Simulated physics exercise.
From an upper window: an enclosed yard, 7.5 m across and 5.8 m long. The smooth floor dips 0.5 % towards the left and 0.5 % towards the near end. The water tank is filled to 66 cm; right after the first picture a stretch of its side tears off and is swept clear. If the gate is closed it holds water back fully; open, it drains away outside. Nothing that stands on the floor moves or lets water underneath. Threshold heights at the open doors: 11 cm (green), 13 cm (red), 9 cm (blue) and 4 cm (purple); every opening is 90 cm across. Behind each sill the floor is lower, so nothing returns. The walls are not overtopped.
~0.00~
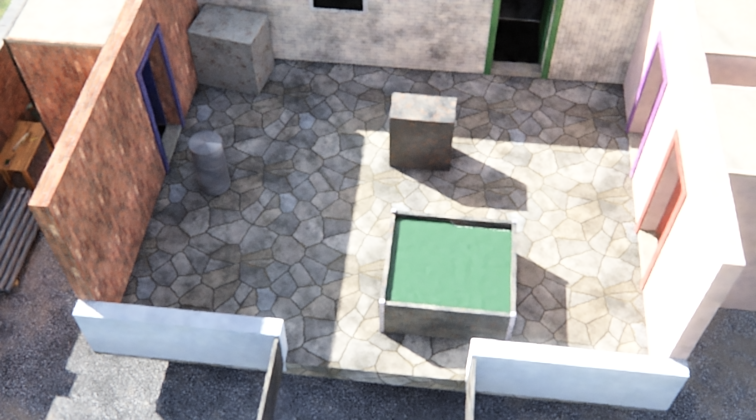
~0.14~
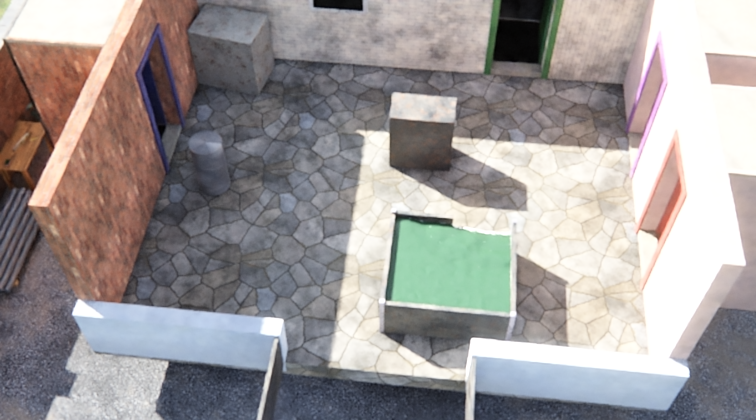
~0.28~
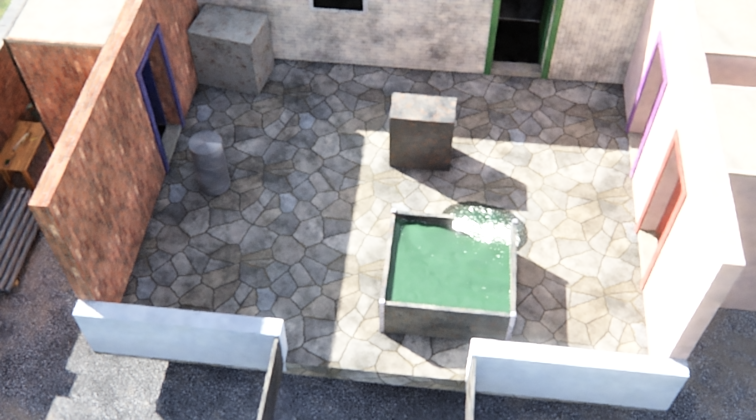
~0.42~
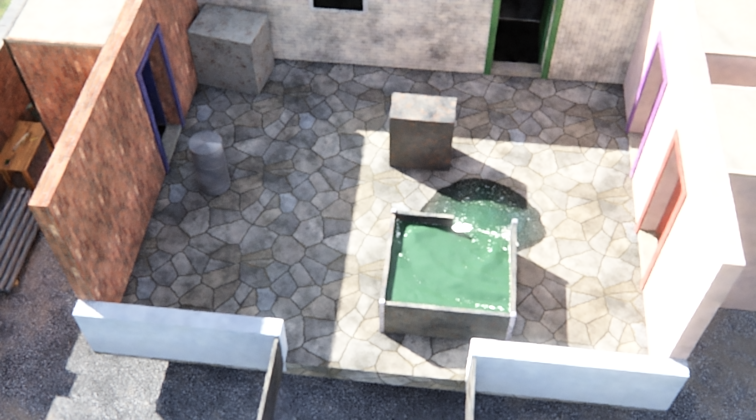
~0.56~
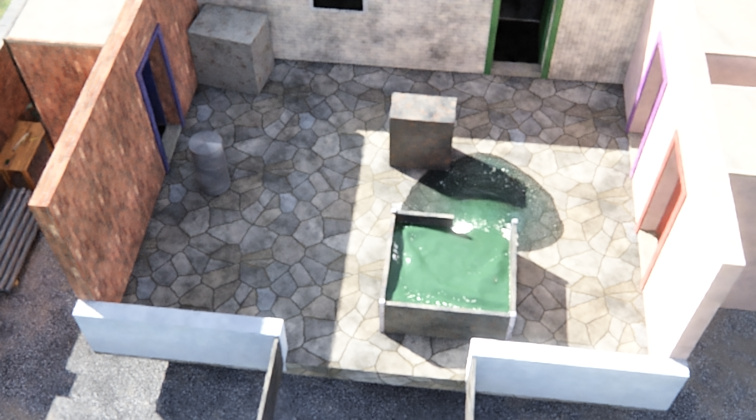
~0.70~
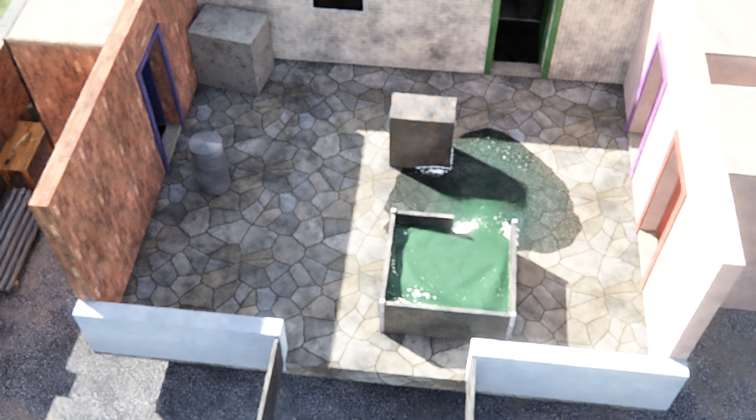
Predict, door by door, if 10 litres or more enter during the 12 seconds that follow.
Within that time: At the green door it passes the limit; at the red door it does not reach the limit; at the blue door it keeps below the limit; at the purple door it exceeds the limit.
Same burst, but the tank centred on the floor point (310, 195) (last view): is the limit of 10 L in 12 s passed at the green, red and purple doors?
Against that limit: Green below, red under, purple over.
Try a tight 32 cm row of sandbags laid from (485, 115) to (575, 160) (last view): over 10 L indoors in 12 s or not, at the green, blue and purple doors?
Then: Green not over, blue not over, purple over.
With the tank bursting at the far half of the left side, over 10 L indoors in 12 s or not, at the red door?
Then: Red not over.
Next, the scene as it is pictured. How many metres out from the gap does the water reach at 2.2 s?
Roughly 4.4 m.
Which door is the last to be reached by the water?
It is the blue one.
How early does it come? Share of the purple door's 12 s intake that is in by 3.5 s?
About 40 per cent.
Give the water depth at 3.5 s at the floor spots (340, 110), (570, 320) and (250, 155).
In that order: 1, 0 and 1 cm.
After 1.4 s water covers 25 % of the floor and is deepest (30 cm) near (486, 239); green door 14 cm at the sill, 0 L in, red door not reached, blue door not reached, purple door not reached.
After 2.2 s water covers 35 % of the floor and is deepest (36 cm) near (615, 86); green door 22 cm at the sill, 16 L in, red door 2 cm at the sill, 0 L in, blue door not reached, purple door 10 cm at the sill, 12 L in.
After 3.5 s water covers 45 % of the floor and is deepest (18 cm) near (543, 81); green door 14 cm at the sill, 53 L in, red door 2 cm at the sill, 0 L in, blue door not reached, purple door 10 cm at the sill, 31 L in.
After 7.0 s water covers 70 % of the floor and is deepest (10 cm) near (237, 58); green door 7 cm at the sill, 63 L in, red door 5 cm at the sill, 0 L in, blue door 5 cm at the sill, 0 L in, purple door 6 cm at the sill, 77 L in.
After 12.0 s water covers 90 % of the floor and is deepest (8 cm) near (112, 329); green door 3 cm at the sill, 63 L in, red door 3 cm at the sill, 0 L in, blue door 6 cm at the sill, 0 L in, purple door 3 cm at the sill, 81 L in.
